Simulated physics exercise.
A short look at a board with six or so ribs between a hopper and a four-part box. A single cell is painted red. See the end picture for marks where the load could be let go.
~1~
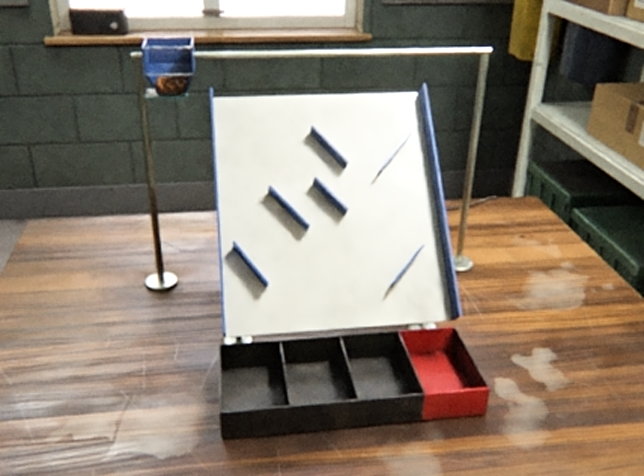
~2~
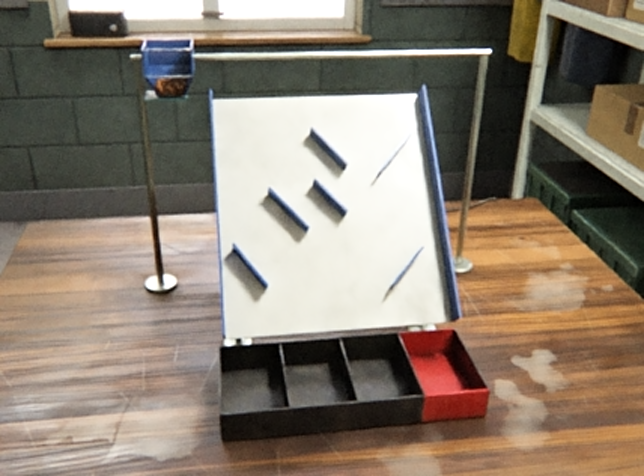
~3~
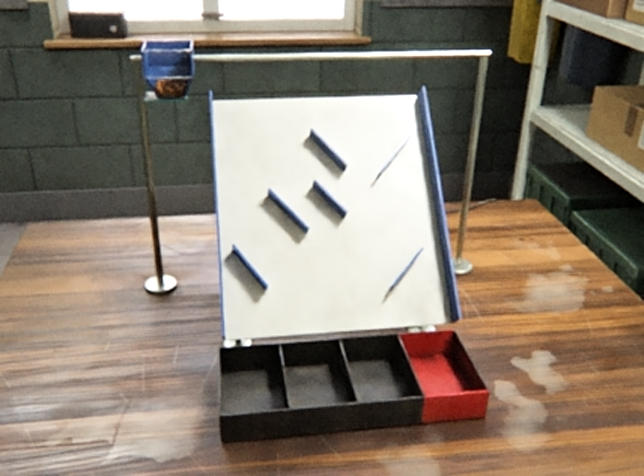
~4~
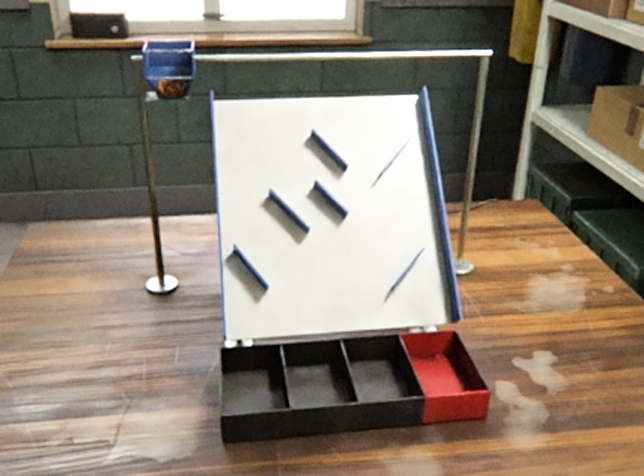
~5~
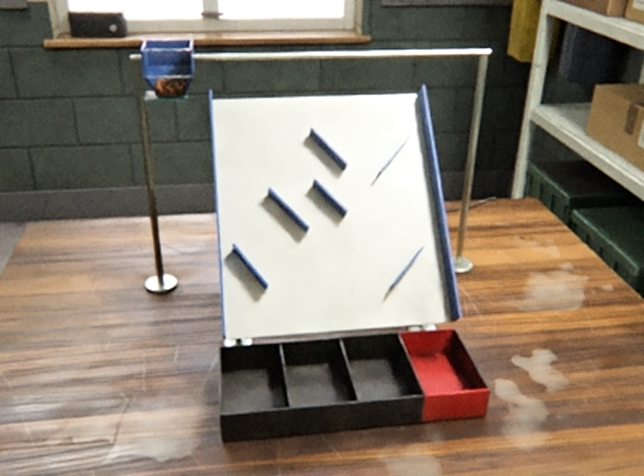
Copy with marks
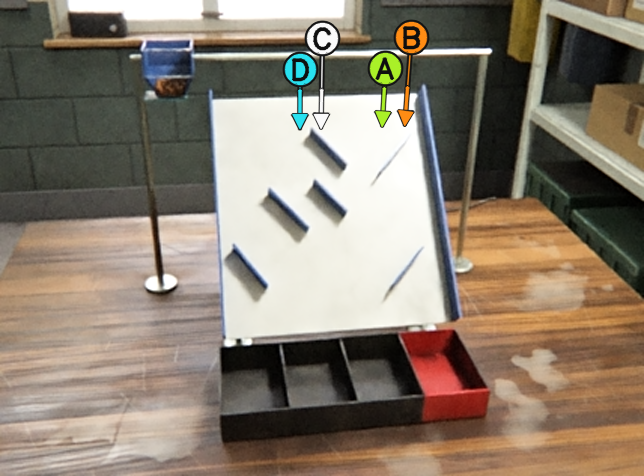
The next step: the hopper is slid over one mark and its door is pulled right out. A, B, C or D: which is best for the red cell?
The best mark is B.
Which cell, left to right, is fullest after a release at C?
The third.
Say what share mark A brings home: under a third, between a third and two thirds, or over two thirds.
Under a third.
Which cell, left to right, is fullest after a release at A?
The third.
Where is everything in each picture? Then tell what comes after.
The first frame shows hopper at (172, 84), cereal balls, door shut.
The second frame shows ribs (311, 127) to (348, 164), (380, 171) to (412, 130).
The third frame shows ribs (269, 188) to (309, 229), (314, 180) to (348, 212).
The fourth frame shows ribs (234, 244) to (269, 287), (394, 286) to (424, 248).
The fifth frame shows red cell at (456, 403), number 4 of 4 from the left.
On the marked copy, mark A meets the board at (382, 121); mark B meets the board at (405, 120); mark C meets the board at (321, 123); mark D meets the board at (299, 123).
For mark A, a stray few in the red cell, most in other cells, a small part outside the box.
For mark B, about a third in the red cell, about half in other cells, about a quarter outside the box.
For mark C, none in the red cell, nearly all in other cells.
For mark D, a stray few in the red cell, nearly all in other cells.
